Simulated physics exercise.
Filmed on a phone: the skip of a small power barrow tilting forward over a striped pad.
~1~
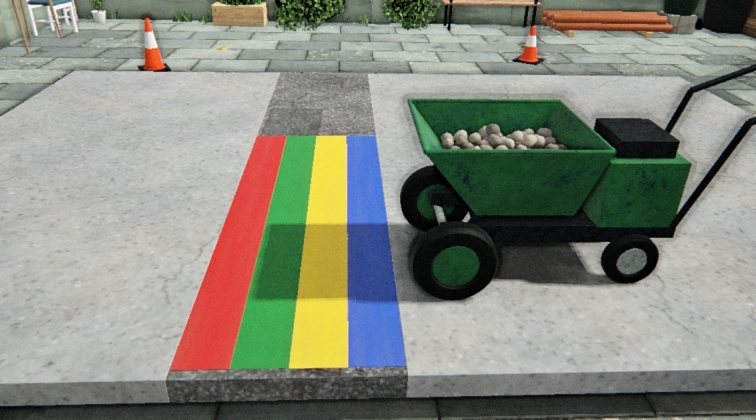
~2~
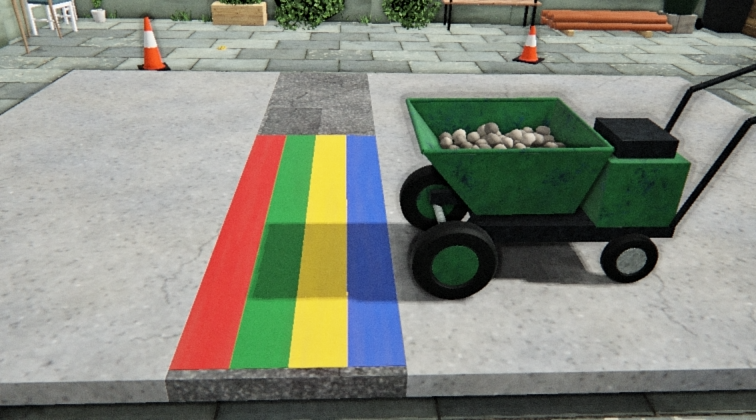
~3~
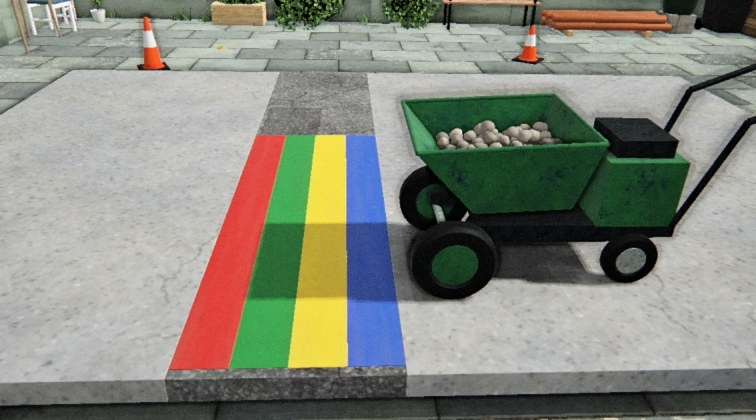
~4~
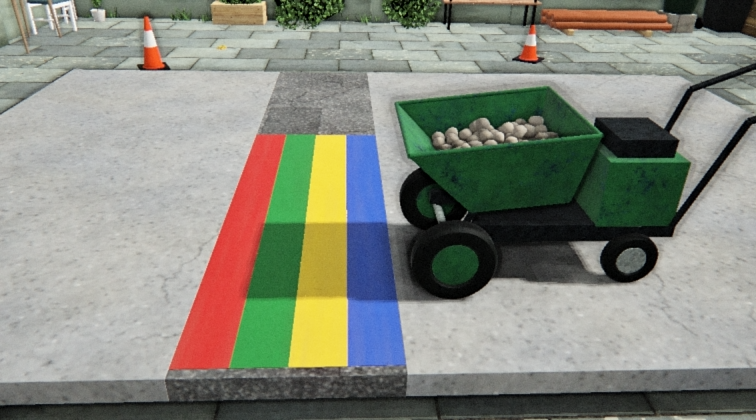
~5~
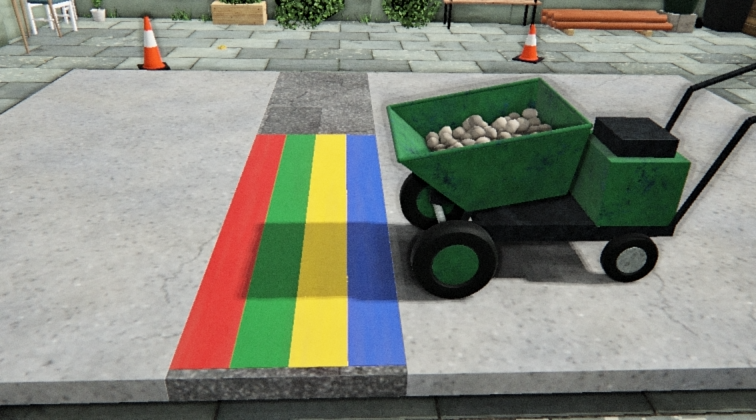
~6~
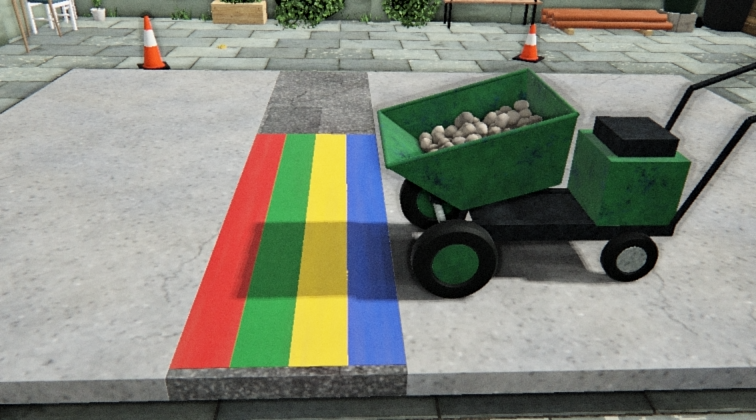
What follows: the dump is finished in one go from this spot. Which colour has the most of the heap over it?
The green one gets the largest share.
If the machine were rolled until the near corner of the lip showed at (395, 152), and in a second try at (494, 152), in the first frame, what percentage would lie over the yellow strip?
About 0 and 30 per cent.
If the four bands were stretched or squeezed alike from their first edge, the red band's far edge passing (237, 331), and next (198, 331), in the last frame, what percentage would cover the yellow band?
The first gives 0 %, the second 10 %.
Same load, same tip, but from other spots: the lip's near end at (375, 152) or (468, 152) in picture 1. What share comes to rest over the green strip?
The first gives 20 %, the second 20 %.
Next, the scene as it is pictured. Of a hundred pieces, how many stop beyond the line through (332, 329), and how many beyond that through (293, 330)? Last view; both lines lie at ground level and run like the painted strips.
First some 80, then 60 per cent.
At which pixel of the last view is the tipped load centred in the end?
Near (279, 257).
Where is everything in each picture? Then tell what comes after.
Lip of the skip at (426, 152), level; top of the load at (509, 144), river pebbles; blue strip at (374, 326); yellow strip at (321, 326); green strip at (267, 327); red strip at (212, 328), in the first picture.
Lip of the skip at (424, 152), level; top of the load at (508, 143), in the second picture.
Lip of the skip at (418, 154), tipped barely; top of the load at (516, 148), in the third picture.
Lip of the skip at (410, 156), tipped a little; top of the load at (525, 147), in the fourth picture.
Lip of the skip at (400, 161), tipped a little; top of the load at (515, 140), in the fifth picture.
Lip of the skip at (388, 167), tipped clearly; top of the load at (519, 136); blue strip at (374, 324); yellow strip at (321, 325); green strip at (267, 325); red strip at (212, 326), in the sixth picture.
Soon, skip tipped steeply; all in the skip.
A while on, skip tipped right over; about two thirds in the skip; a small part over the yellow strip; about a quarter over the green strip; a stray few over the red strip.
Towards the end, skip tipped right over; about a quarter in the skip; about a quarter over the yellow strip; about a third over the green strip; about a quarter over the red strip; a small part off the paint.
Finally, skip tipped right over; about a quarter in the skip; none over the blue strip; about a quarter over the yellow strip; about a third over the green strip; about a quarter over the red strip; a small part off the paint.
